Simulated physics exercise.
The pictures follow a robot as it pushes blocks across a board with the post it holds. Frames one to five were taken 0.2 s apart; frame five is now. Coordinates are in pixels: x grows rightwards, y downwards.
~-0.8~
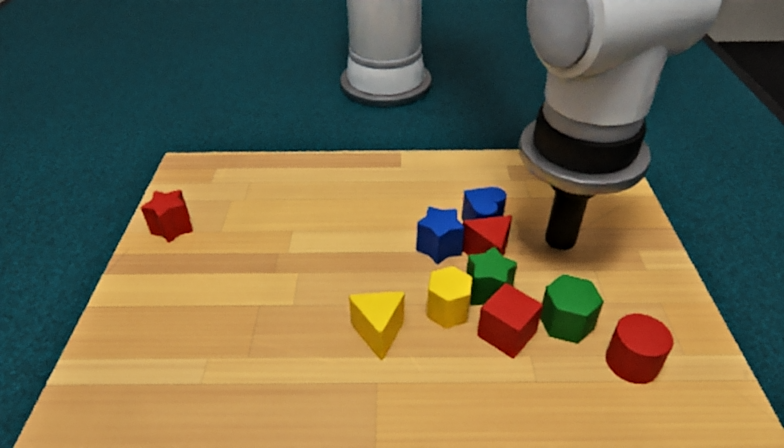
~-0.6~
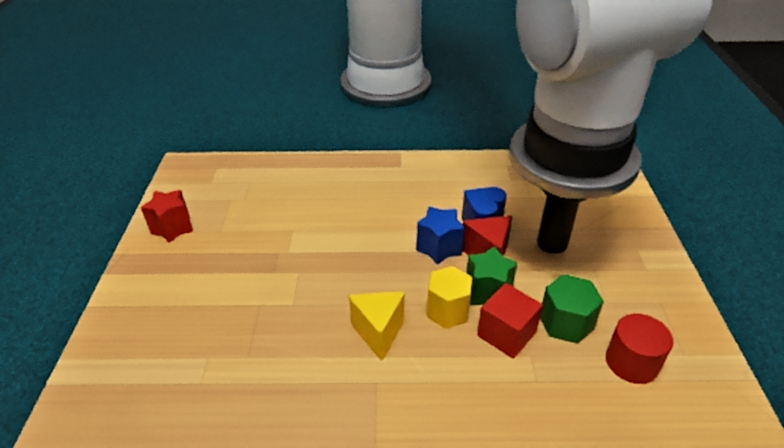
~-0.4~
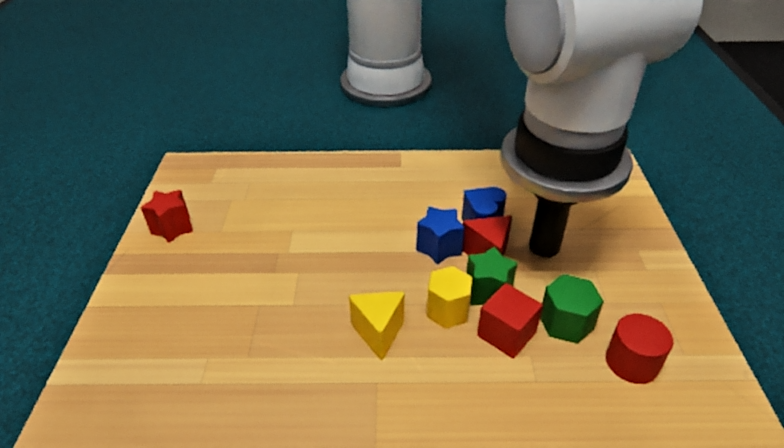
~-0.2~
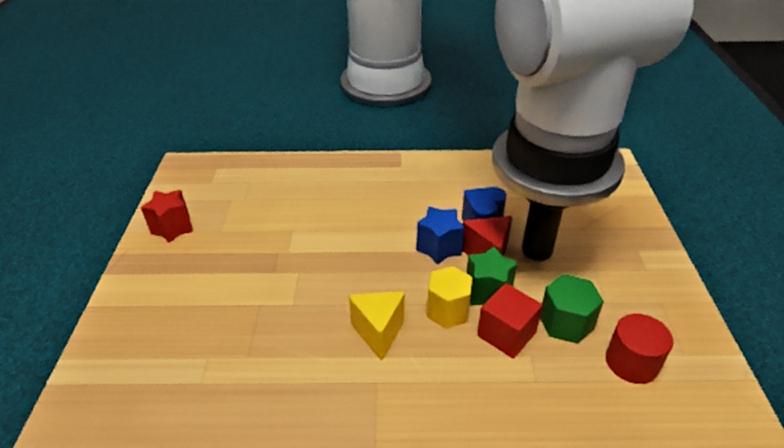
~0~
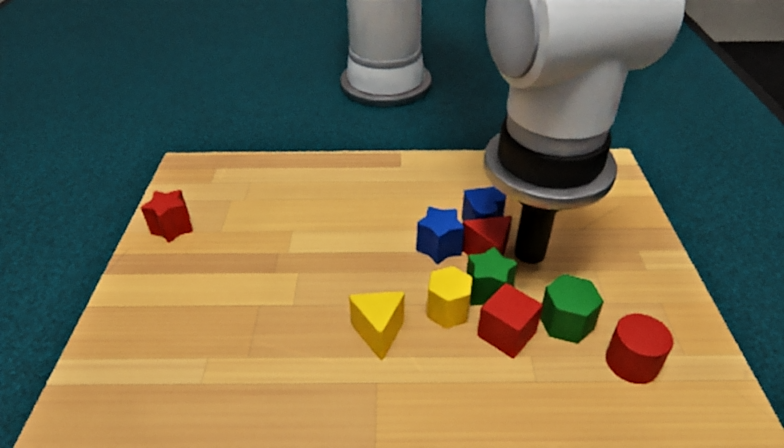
Robot arm with a black post sliding slowly left and slightly nearer beside a cluster of coloured blocks, which stay still.
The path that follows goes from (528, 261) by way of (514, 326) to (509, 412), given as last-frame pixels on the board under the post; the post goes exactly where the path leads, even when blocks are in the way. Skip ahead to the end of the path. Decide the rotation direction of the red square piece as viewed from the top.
Watching from overhead, you'd notice the red square piece rotating clockwise.
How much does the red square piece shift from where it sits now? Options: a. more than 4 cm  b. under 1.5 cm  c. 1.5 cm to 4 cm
a (more than 4 cm)
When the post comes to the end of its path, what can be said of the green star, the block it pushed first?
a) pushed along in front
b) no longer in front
The answer is b.
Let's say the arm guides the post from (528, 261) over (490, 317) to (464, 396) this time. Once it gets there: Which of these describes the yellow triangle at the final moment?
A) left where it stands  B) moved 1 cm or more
It's B.
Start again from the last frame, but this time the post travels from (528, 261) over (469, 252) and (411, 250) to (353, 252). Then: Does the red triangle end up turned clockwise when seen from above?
Yes
The first path, step by step. One third of the way, post at (520, 295); yellow hexagon at (442, 283); green star at (486, 271), turned 40° clockwise.
Two thirds of the way, post at (514, 345); yellow hexagon at (442, 283); green star at (483, 272), turned 55° clockwise; red square piece at (502, 355).
At the end, post at (510, 405); yellow hexagon at (442, 283); green star at (483, 272), turned 55° clockwise; red square piece at (483, 414), turned 20° clockwise; green hexagon not moved.
